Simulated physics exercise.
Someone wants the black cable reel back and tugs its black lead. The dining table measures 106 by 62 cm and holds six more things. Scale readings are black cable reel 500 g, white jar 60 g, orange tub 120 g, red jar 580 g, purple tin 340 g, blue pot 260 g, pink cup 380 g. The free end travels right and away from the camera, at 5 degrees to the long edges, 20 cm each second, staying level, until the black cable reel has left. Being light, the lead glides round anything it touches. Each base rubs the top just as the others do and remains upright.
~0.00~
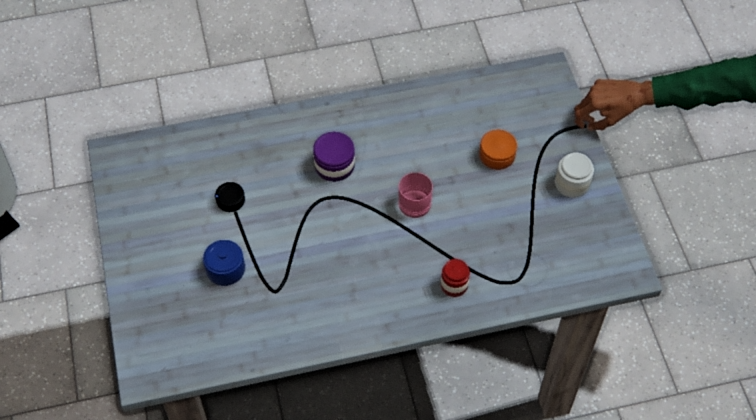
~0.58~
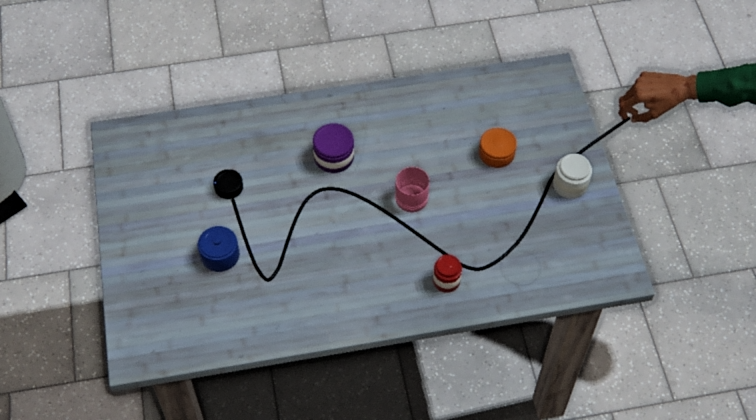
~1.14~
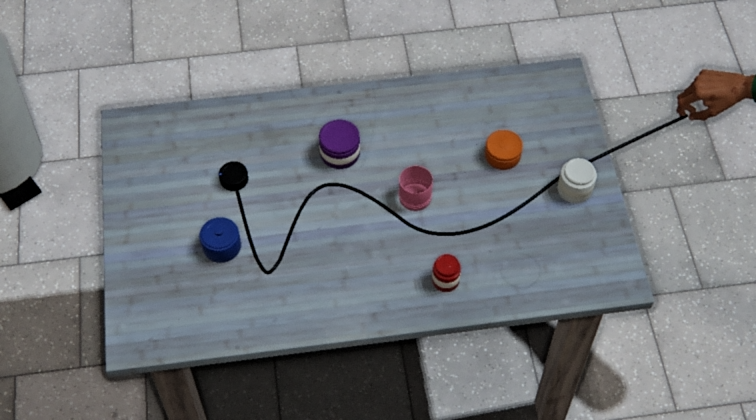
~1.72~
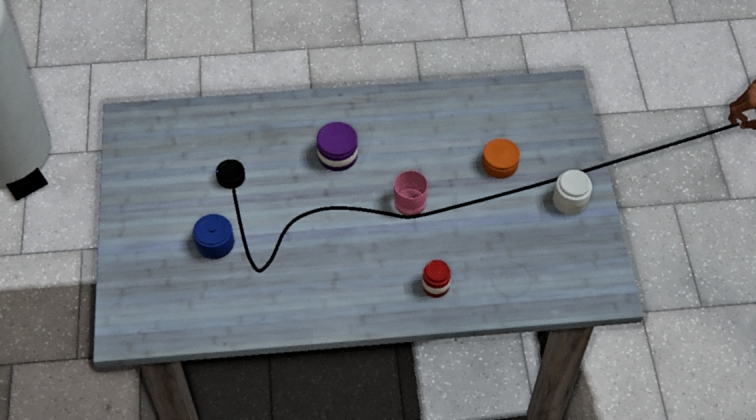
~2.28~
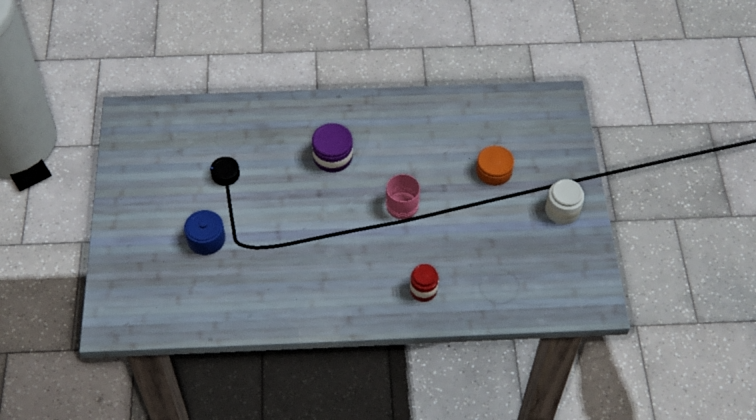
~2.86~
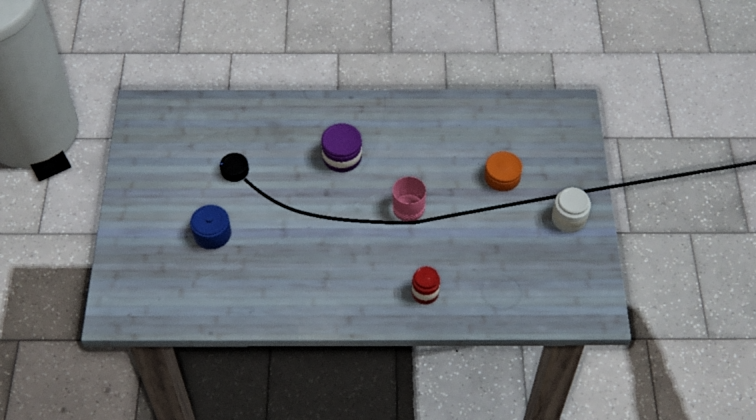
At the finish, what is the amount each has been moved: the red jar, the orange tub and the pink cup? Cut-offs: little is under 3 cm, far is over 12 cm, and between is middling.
Red jar: Little. Orange tub: Little. Pink cup: Middling.
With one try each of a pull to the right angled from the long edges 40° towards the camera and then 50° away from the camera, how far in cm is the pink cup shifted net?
First try roughly 1 cm, second try roughly 14 cm.
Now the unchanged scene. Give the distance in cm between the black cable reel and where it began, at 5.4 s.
Close to 48 cm.
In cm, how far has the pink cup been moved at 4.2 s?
Roughly 2 cm from where it started.
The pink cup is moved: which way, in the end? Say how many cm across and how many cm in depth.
Close to 2 cm toward the right-hand side, with close to 4 cm farther from the lens.
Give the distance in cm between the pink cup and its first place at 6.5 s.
Displacement: About 5 cm.
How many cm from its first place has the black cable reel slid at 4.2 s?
Some 24 cm.
At 4.2 s, the black cable reel has slid 24 cm. Moved, pink cup 2 cm.
At 5.4 s, the black cable reel has slid 47 cm. Moved, pink cup 5 cm.
At 6.5 s, the black cable reel has slid 69 cm. Moved, pink cup 5 cm, white jar 2 cm.
At 7.4 s, the black cable reel is off the top. Moved, pink cup 5 cm at (421, 173), white jar 2 cm, red jar 0 cm at (427, 276), orange tub 0 cm at (504, 166).
